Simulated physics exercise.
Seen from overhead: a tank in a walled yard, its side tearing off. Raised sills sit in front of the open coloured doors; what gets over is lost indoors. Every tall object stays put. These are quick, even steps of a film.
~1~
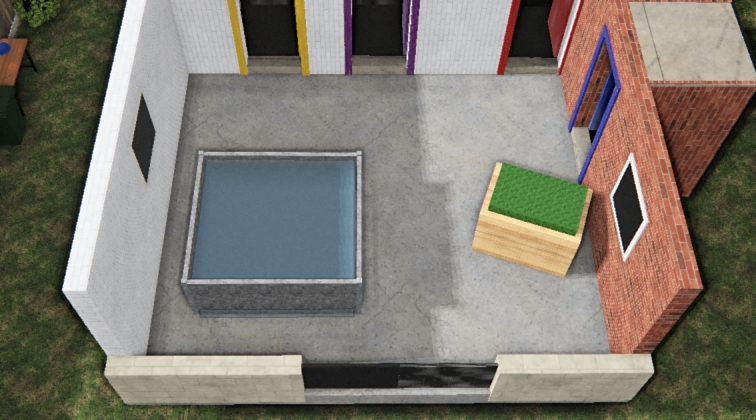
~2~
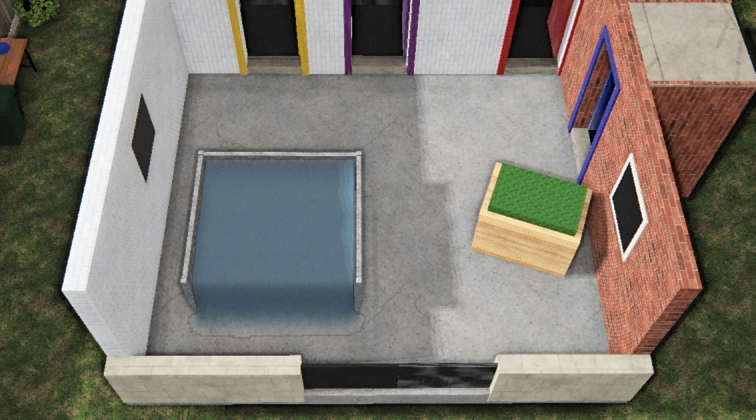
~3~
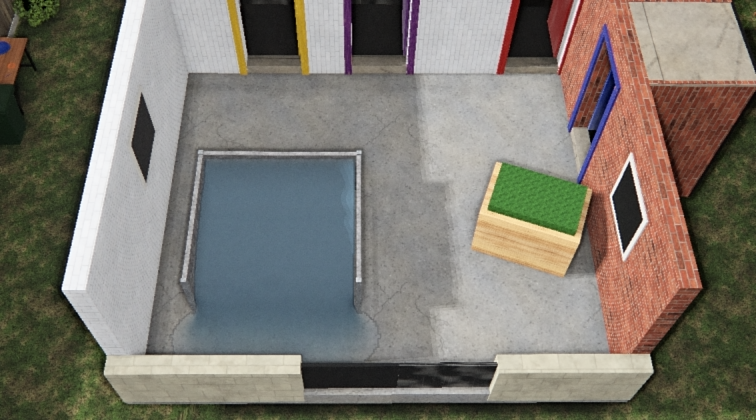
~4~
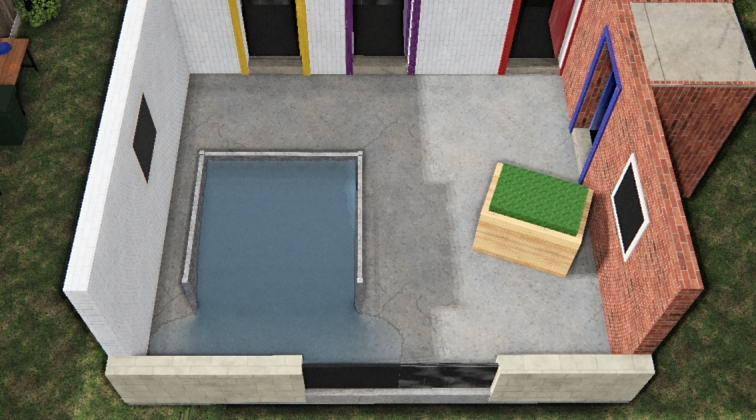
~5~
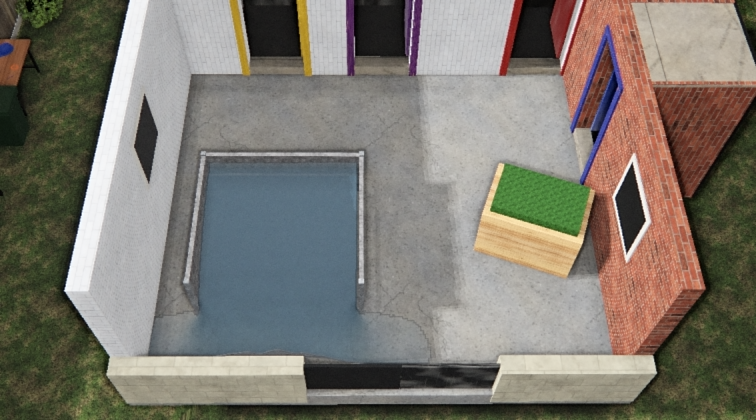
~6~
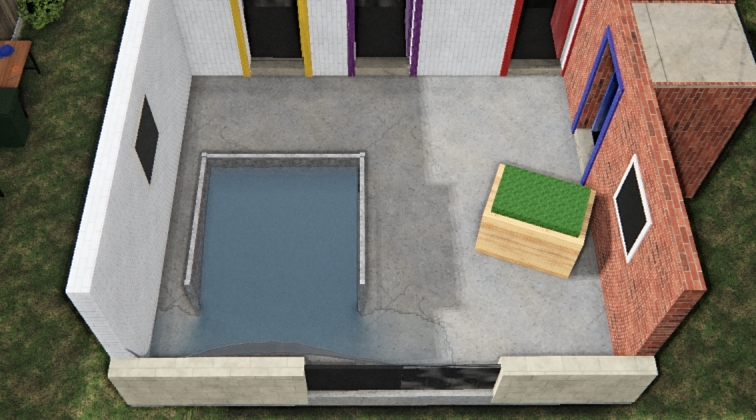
Water pouring from the open near side of a square tank and spreading across the concrete floor of a walled yard.
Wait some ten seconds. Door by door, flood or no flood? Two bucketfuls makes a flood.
One by one: Blue door: Little enough water, yellow door: Little enough water, red door: Little enough water, purple door: Little enough water.
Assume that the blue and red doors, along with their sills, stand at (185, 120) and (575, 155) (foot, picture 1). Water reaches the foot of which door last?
It would be the purple-painted one, I think.
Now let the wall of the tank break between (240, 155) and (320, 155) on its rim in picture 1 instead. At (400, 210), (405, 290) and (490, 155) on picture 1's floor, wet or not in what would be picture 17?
Log: Point 1 unreached; point 2 unreached; point 3 unreached.
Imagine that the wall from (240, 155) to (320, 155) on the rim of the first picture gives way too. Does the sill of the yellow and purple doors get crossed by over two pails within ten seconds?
The yellow door ends up above, while the purple door ends up above.
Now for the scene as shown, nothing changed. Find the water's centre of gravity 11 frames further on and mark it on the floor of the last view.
That puts it at around (308, 295).
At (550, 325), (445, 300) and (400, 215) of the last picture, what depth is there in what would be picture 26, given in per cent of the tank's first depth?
Going in order, roughly 35, 6 and 0 %.
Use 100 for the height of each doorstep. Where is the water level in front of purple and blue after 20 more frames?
Roughly 20 and 30 %.
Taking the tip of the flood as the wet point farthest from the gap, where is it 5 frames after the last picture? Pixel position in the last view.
Somewhere near (617, 377).
A moment on, water covers 25 % of the floor; the blue door not reached, the yellow door not reached, the red door not reached, the purple door not reached.
Next, water covers 40 % of the floor; the blue door not reached, the yellow door not reached, the red door not reached, the purple door not reached.
Then, water covers 70 % of the floor; the blue door wet at the sill, nothing in, the yellow door wet at the sill, nothing in, the red door not reached, the purple door wet at the sill, nothing in.
Later, water covers 95 % of the floor; the blue door wet at the sill, nothing in, the yellow door under two buckets in, the red door wet at the sill, nothing in, the purple door wet at the sill, nothing in.
In the end, water covers 100 % of the floor; the blue door under two buckets in, the yellow door under two buckets in, the red door wet at the sill, nothing in, the purple door wet at the sill, nothing in.
